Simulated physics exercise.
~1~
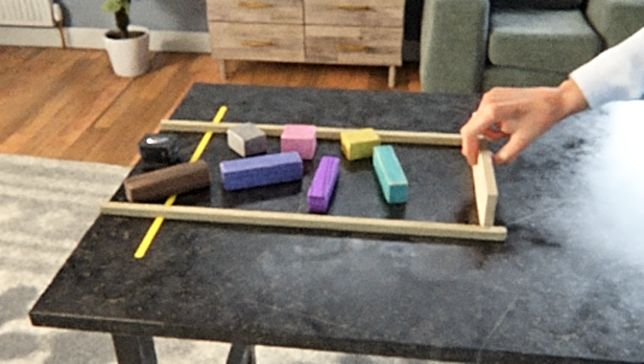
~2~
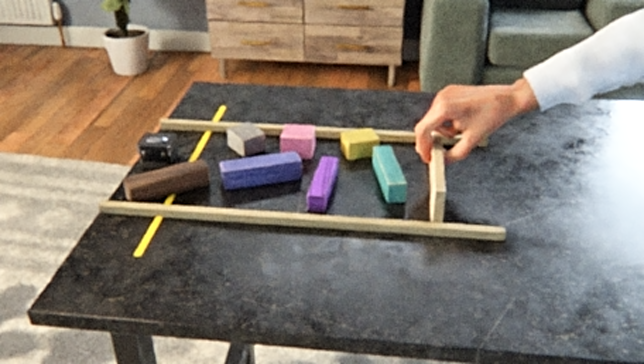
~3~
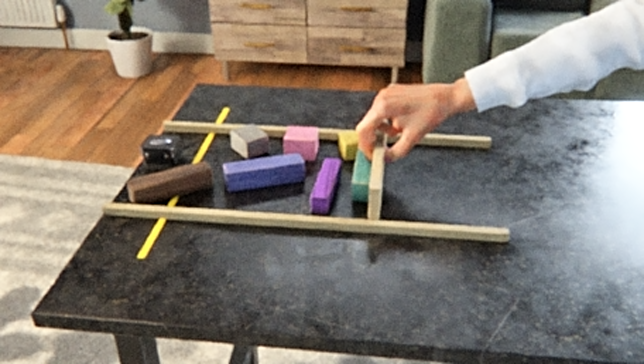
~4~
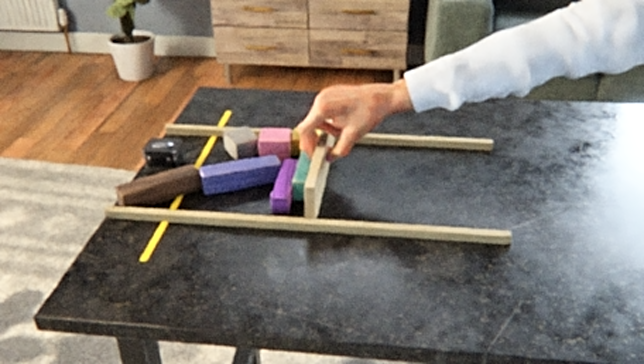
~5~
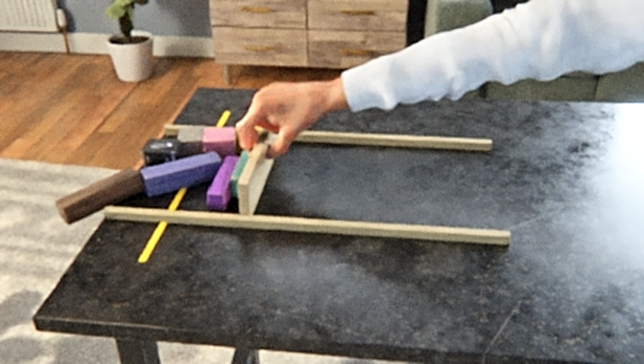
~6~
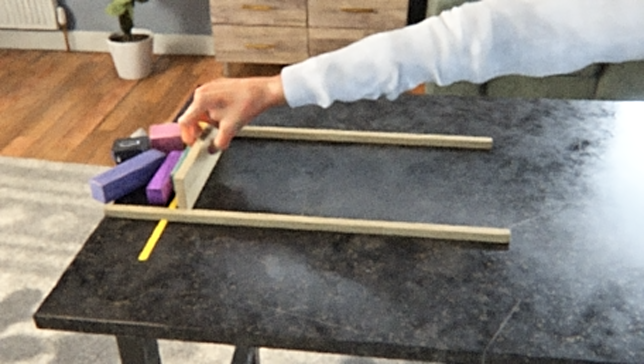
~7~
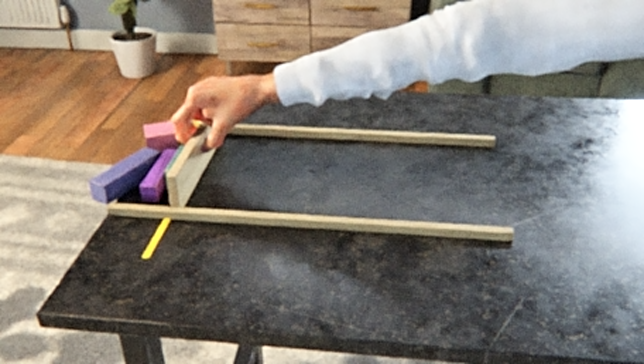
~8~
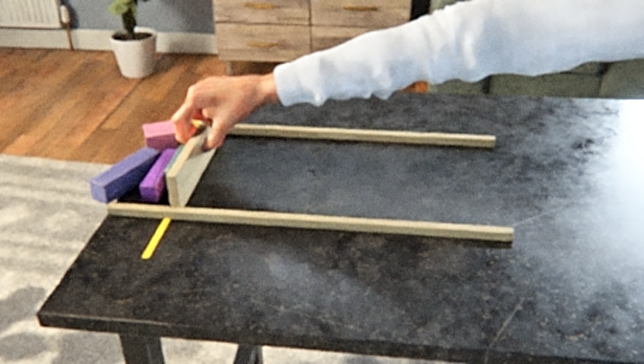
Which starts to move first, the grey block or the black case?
The grey block starts to move first, sliding left while the black case is still in its place. The black case only shifts later, as the board nears the end of the table.
